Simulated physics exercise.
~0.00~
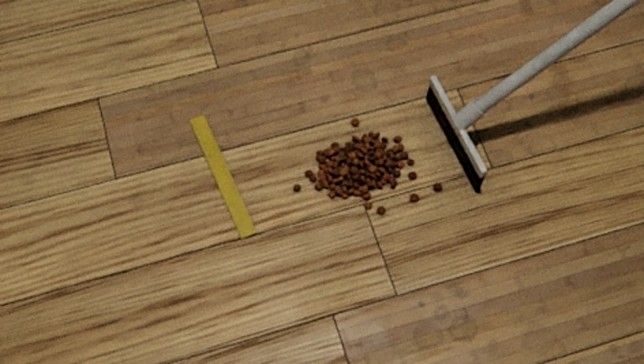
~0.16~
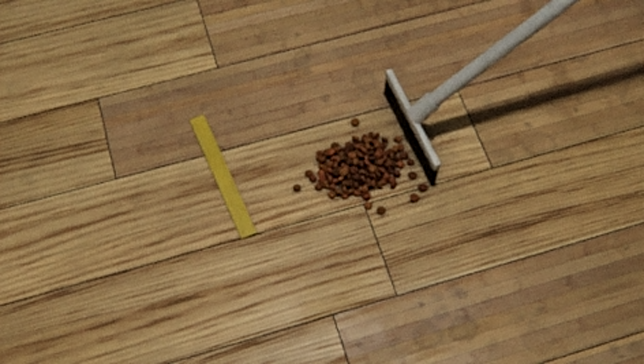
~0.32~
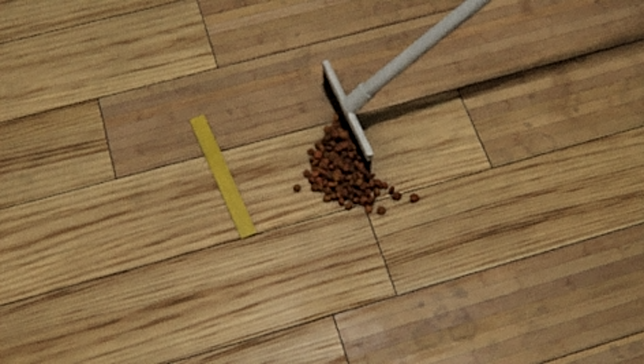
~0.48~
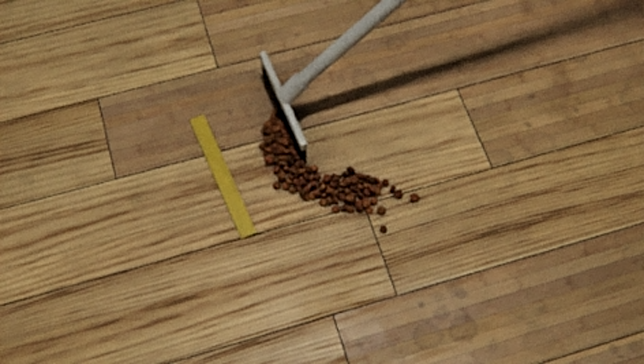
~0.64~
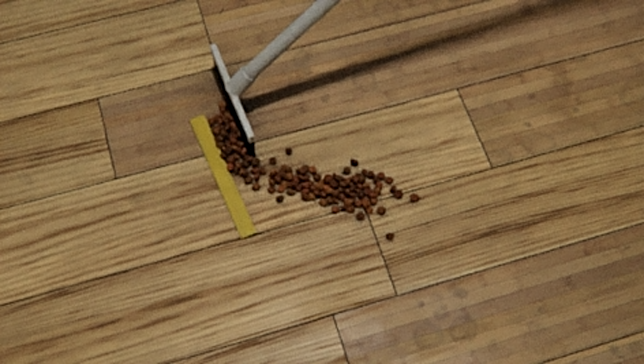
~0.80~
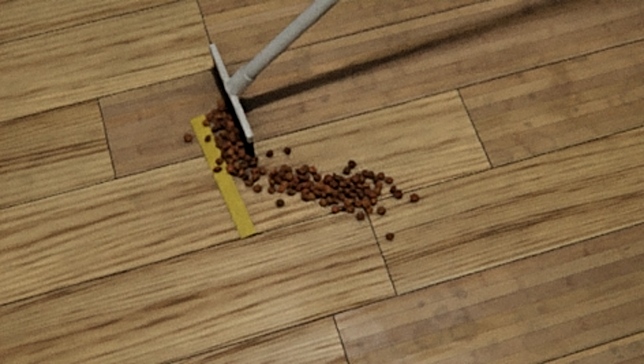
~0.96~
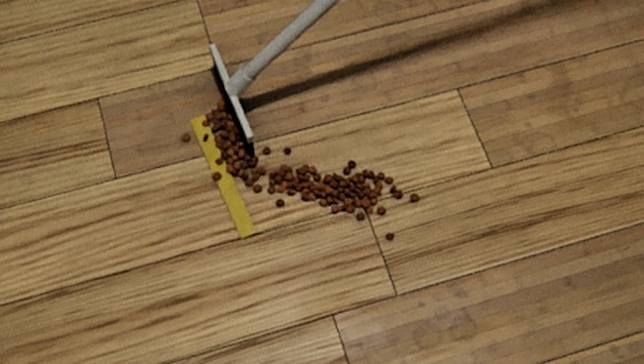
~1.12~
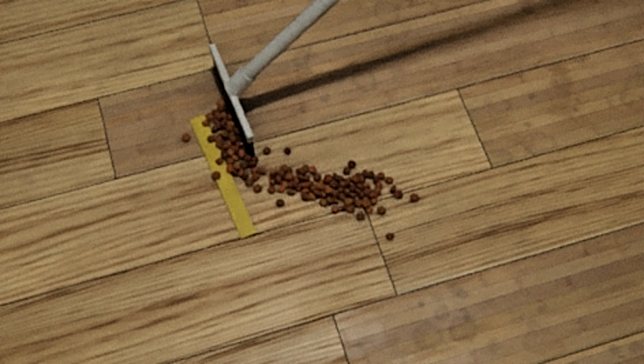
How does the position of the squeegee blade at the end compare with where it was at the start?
At the start the blade is to the right of the kibble heap, and at the end it is well to the left and slightly higher in view, close to the upper end of the yellow strip.
